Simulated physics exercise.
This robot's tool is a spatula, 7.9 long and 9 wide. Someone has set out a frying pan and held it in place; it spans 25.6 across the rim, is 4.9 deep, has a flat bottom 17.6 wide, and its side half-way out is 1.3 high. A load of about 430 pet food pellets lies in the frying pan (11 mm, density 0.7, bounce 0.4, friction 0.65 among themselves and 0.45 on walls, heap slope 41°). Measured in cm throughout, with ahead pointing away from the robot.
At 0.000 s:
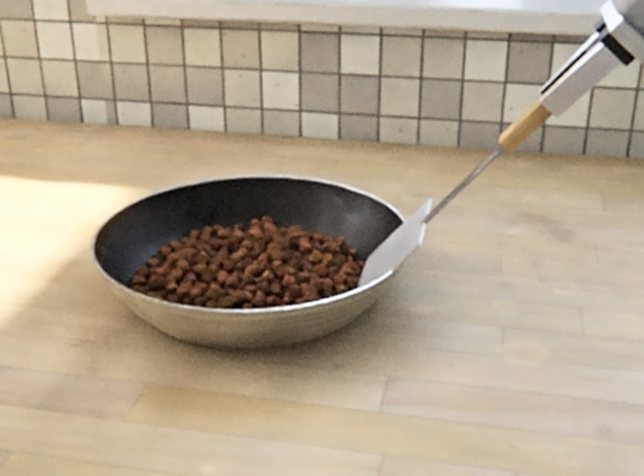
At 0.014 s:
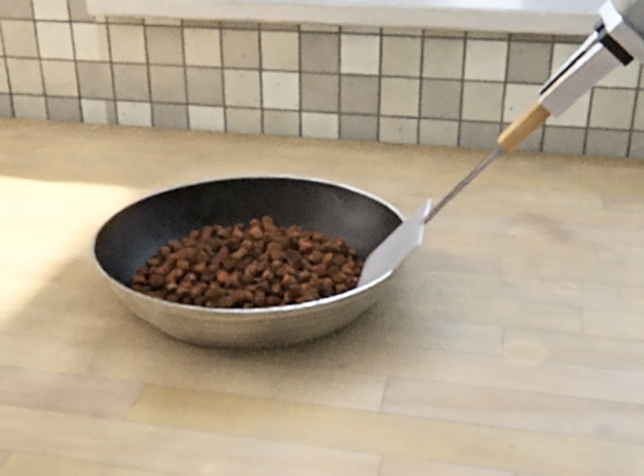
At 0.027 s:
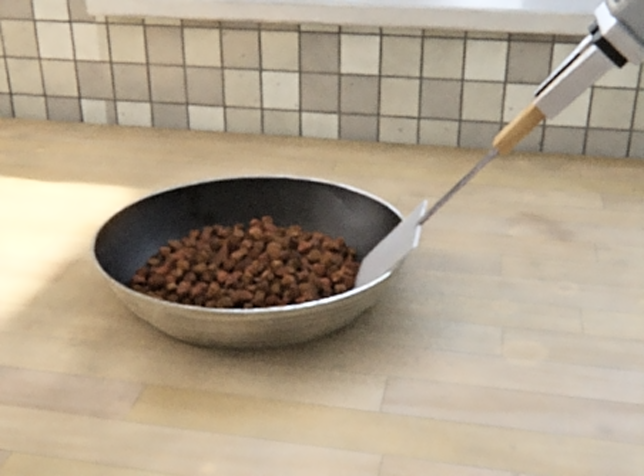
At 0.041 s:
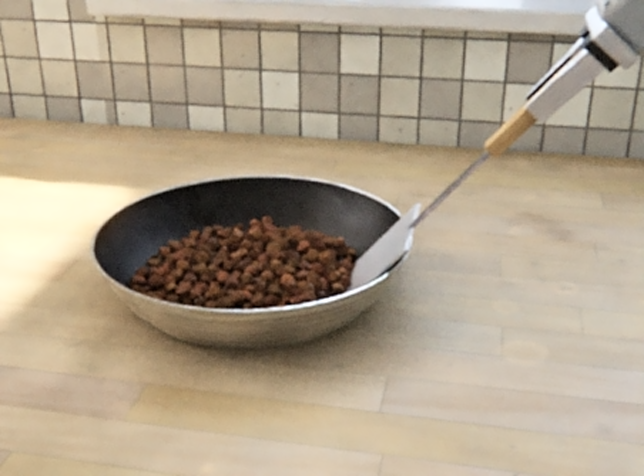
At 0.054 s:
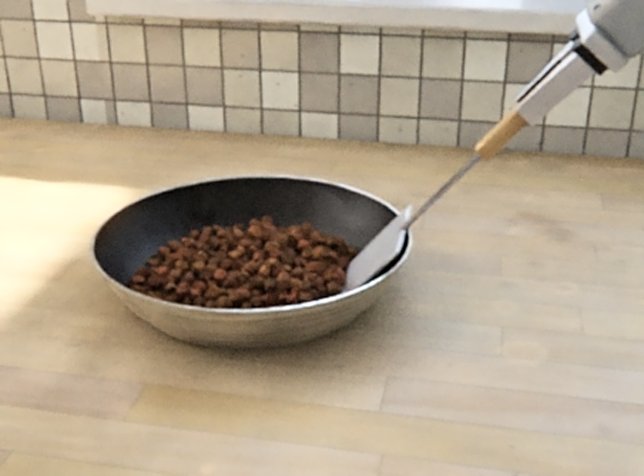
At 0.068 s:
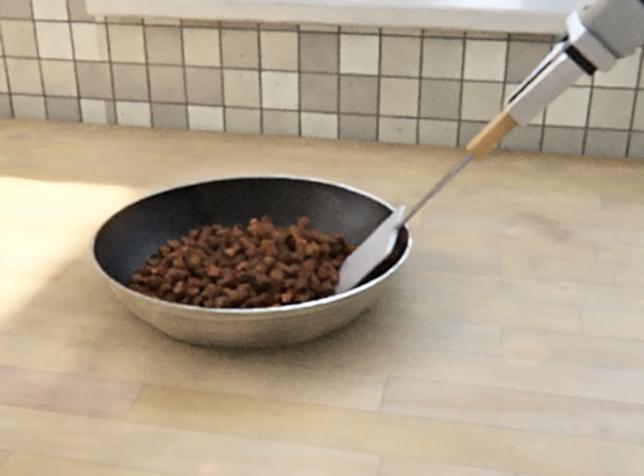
The clip shows a robot arm holding a spatula against the right side of a frying pan of brown pellets on a wooden countertop; the spatula slides slightly left inside the pan, nudging the nearest pellets while the pan stays still.
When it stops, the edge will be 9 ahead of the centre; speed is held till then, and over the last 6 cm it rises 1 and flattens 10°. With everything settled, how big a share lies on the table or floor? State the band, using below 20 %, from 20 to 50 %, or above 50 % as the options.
It falls below 20 %.
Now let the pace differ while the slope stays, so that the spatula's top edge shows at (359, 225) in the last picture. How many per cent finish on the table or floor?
That share would be some 25 percent.
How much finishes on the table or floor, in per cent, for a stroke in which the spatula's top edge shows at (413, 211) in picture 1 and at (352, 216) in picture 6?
Around 30 per cent finishes there.
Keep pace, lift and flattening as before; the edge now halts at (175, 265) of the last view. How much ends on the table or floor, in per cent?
About 0 per cent.
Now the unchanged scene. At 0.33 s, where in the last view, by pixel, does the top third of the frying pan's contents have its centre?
Around (158, 242).
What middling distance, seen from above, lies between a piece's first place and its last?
I'd estimate close to 6 centimetres.
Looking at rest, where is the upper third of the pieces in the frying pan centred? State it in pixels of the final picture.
Somewhere near (140, 233) in the last picture.
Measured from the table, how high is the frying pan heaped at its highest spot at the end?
6.5 cm.
After 0.20 s, sloping 50°, highest piece 20 above the table; 427 in the frying pan, 3 on the blade or in flight.
After 0.33 s, sloping 46°, highest piece 19 above the table; 427 in the frying pan, 2 on the table or floor, 1 on the blade or in flight.
After 0.59 s, sloping 40°, highest piece 6 above the table; 380 in the frying pan, 47 on the table or floor, 3 on the blade or in flight.
After 1.64 s, sloping 40°, highest piece 6 above the table; 379 in the frying pan, 51 on the table or floor.
In the end, 379 in the frying pan, 51 on the table or floor. That is 12 % on the table or floor.
